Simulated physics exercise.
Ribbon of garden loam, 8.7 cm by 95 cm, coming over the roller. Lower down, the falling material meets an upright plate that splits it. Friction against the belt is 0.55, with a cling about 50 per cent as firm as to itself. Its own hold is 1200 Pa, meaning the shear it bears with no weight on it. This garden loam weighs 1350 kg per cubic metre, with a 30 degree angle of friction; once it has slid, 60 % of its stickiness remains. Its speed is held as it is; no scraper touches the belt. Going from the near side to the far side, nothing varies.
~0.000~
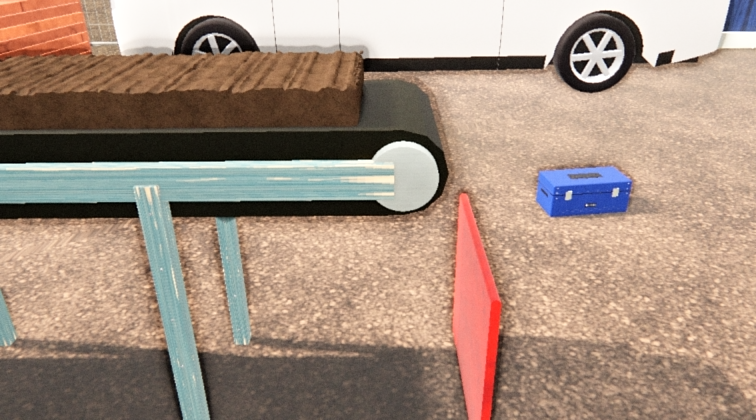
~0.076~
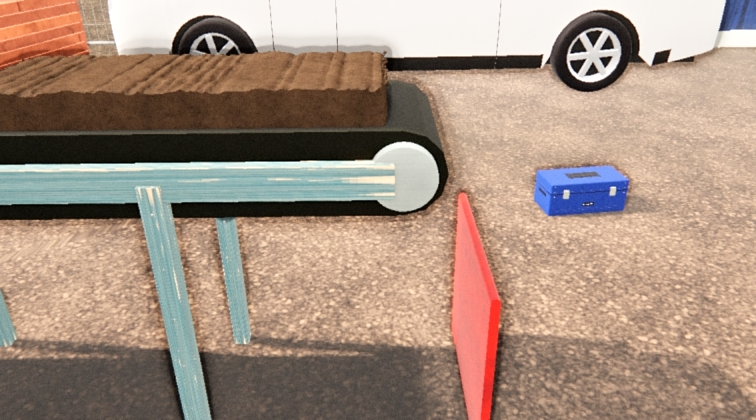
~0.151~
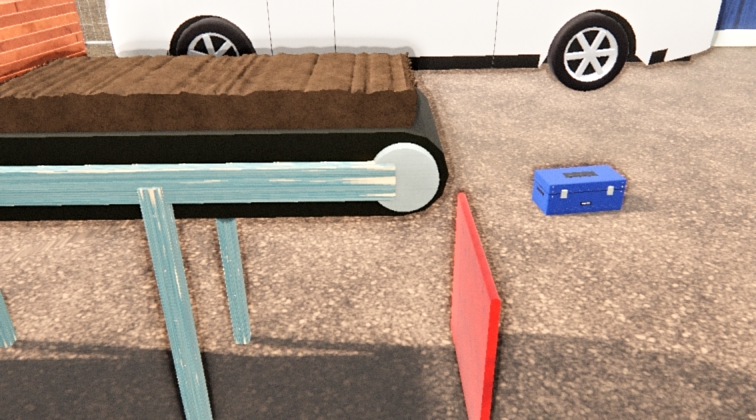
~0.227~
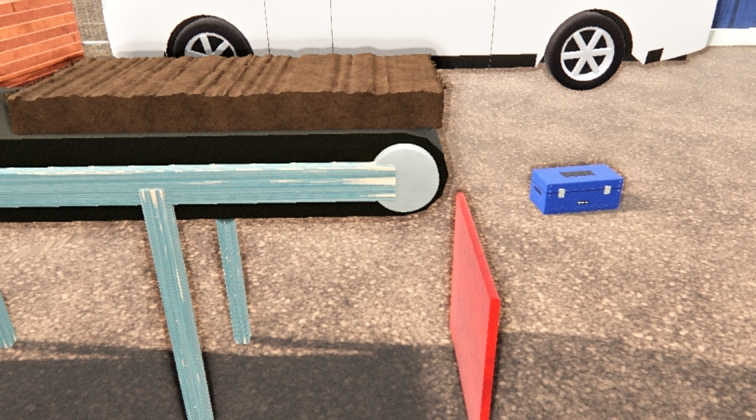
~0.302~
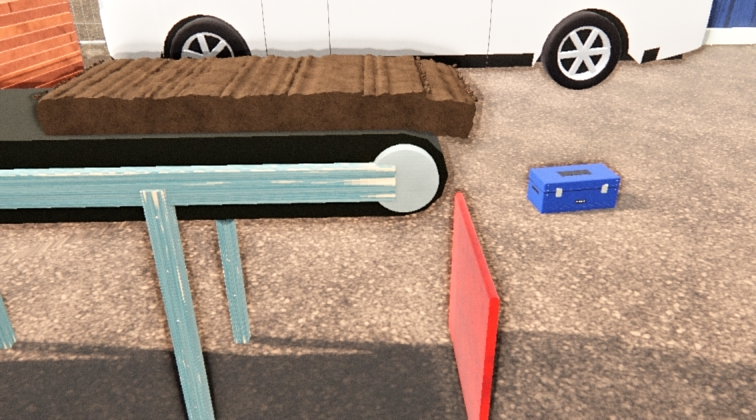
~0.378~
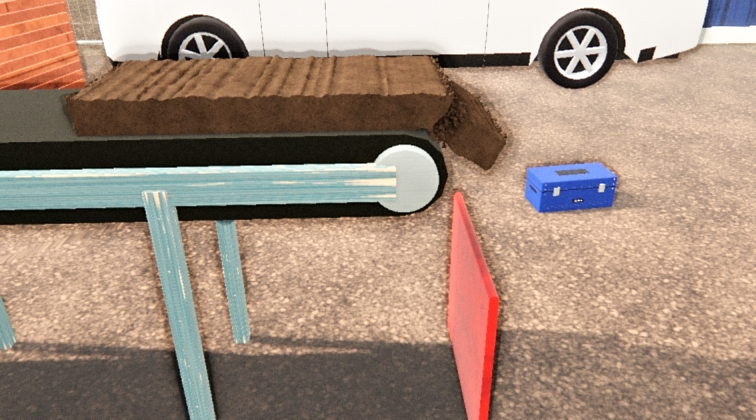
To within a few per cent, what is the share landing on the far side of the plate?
97 %.
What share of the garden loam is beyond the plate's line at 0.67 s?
Roughly 25 percent at that moment.
After 0.67 s, 26 % is beyond the plate's line.
After 1.02 s, 56 % is beyond the plate's line.
After 1.37 s, 86 % is beyond the plate's line.
After 1.71 s, 97 % is beyond the plate's line.
After 2.95 s, 97 % is beyond the plate's line.
